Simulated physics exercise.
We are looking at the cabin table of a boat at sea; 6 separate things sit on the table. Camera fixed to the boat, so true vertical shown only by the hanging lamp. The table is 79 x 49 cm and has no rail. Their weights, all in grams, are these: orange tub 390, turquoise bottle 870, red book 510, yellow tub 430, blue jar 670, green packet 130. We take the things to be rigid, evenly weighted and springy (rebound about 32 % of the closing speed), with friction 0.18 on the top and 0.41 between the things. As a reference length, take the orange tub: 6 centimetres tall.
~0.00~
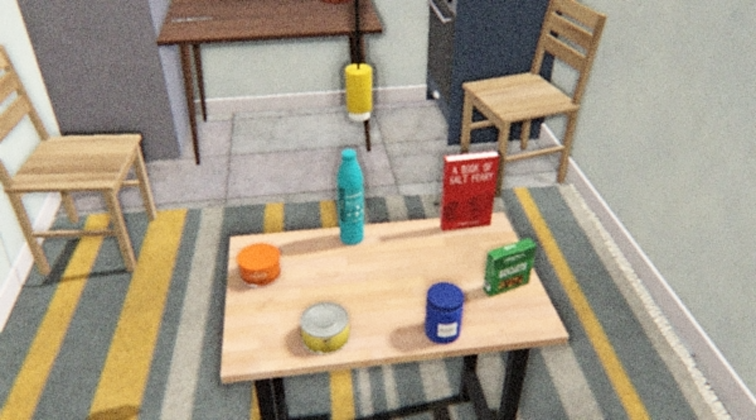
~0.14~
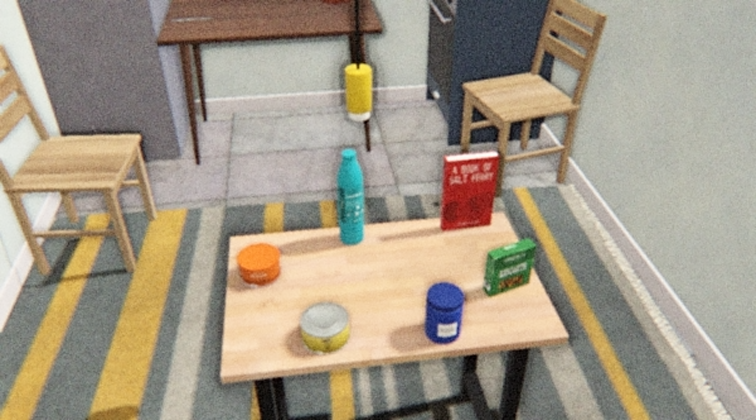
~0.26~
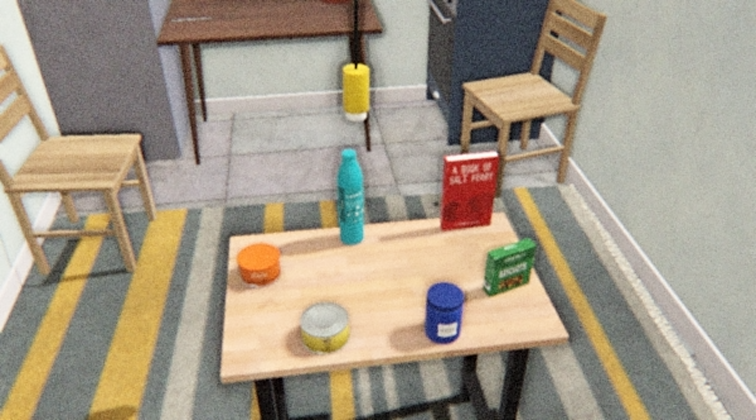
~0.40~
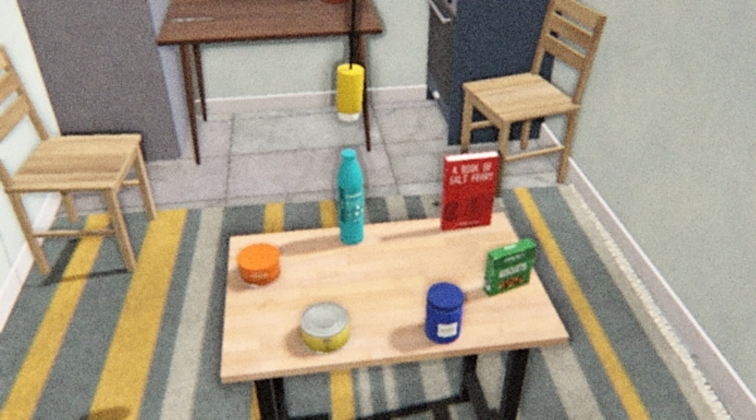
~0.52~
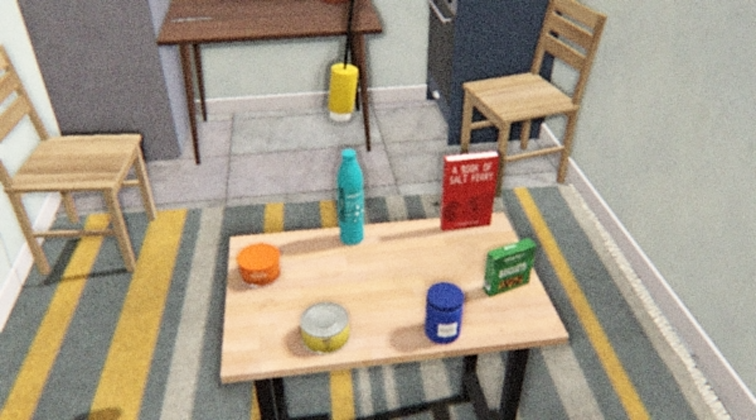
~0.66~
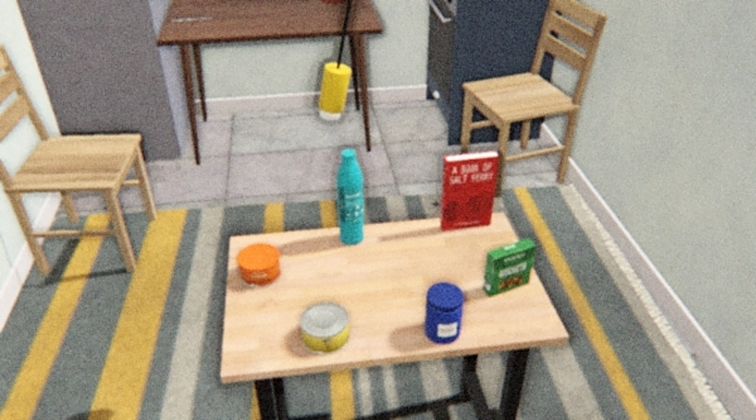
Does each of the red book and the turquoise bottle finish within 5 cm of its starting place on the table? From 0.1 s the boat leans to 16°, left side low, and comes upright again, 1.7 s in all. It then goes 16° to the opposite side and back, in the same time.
The red book: Yes; the turquoise bottle: Yes.
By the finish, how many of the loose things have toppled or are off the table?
2.
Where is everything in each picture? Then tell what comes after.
Boat level; red book (468, 192); turquoise bottle (350, 198), in the first picture.
Boat level; blue jar (444, 313); green packet (509, 268), in the second picture.
Boat heeled 1°, left side down; orange tub (260, 265); yellow tub (325, 328), in the third picture.
Boat heeled 4°, left side down; blue jar (444, 313); green packet (509, 268), in the fourth picture.
Boat heeled 8°, left side down; orange tub (260, 265); yellow tub (325, 328), in the fifth picture.
Boat heeled 12°, left side down; red book (469, 192); turquoise bottle (350, 198), in the sixth picture.
After 1.26 s, boat heeled 11°, left side down; orange tub now off the table; red book moved 14 cm near (419, 196); turquoise bottle moved 14 cm near (298, 202).
After 1.56 s, boat heeled 3°, left side down; yellow tub now off the table; turquoise bottle moved 26 cm near (252, 206); red book moved 27 cm near (375, 200).
After 1.96 s, boat heeled 1°, right side down; red book moved 30 cm near (365, 201); turquoise bottle moved 29 cm near (241, 207); green packet moved 30 cm.
After 3.06 s, boat heeled 8°, right side down; red book moved 11 cm near (432, 195); turquoise bottle moved 10 cm near (312, 201); green packet moved 11 cm.
In the end (4.0 s), off the table, orange tub and yellow tub; the other 4 under 5 cm from the start. At the end, from the last picture's camera, red book near (469, 193), turquoise bottle near (351, 198).
